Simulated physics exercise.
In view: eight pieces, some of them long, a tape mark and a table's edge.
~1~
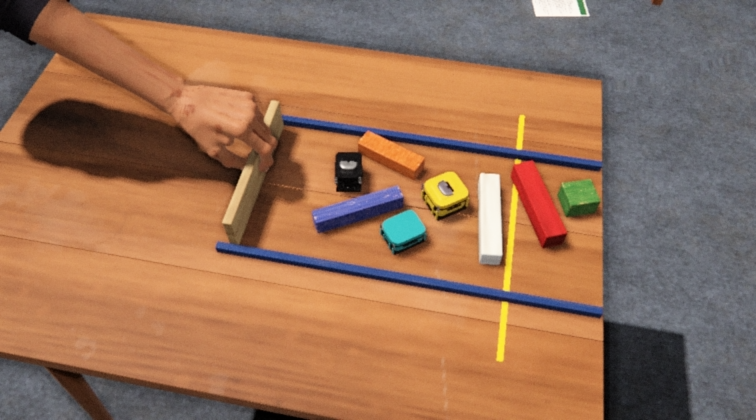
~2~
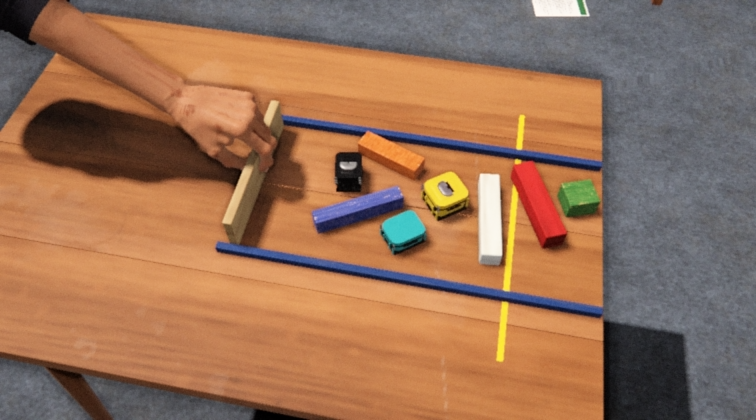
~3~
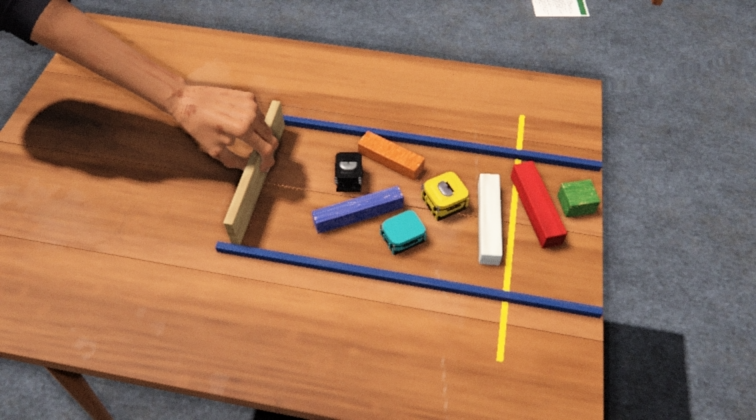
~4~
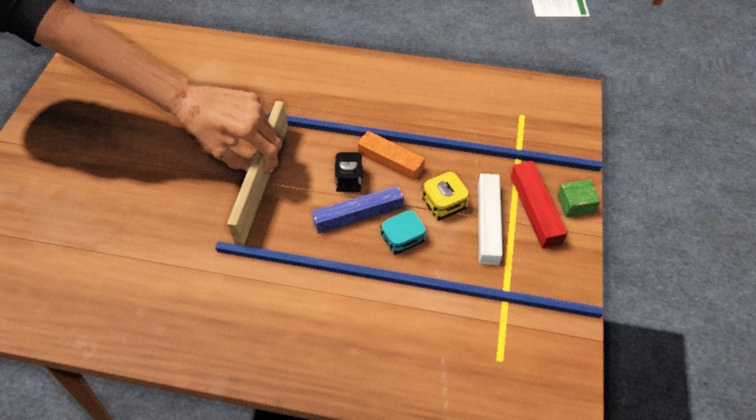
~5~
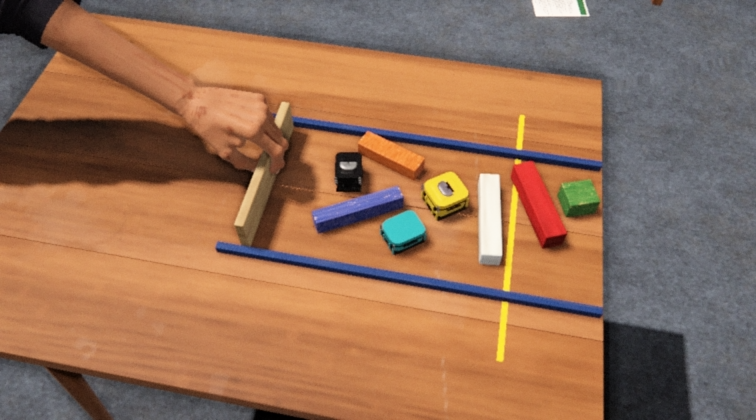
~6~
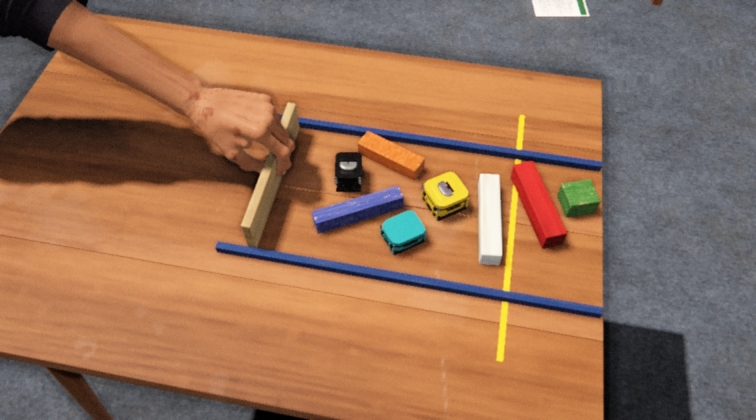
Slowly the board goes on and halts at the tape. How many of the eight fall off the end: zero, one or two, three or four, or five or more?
In the end the number that fall off is one or two.
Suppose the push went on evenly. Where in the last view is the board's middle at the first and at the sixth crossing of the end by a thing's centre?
Near (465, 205) and (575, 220).
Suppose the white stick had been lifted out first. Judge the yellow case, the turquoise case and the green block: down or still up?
The yellow case does not fall, the turquoise case holds on, the green block tumbles off.
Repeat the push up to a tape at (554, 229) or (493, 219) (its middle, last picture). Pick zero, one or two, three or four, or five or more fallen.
The falls would be three or four; one or two.
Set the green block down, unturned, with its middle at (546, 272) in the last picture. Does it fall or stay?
From there it stays on.
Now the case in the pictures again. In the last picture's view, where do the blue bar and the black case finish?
First (546, 232), then (529, 201).
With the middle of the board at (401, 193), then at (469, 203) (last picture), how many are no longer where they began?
By then 6, and 8.
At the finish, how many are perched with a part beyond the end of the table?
That would be 1.
Soon after, none off yet; green block at rest near (578, 198); red stick at rest near (537, 204); white stick at rest near (490, 218).
In the end, the number that fall off is one or two; gone, red stick and green block.
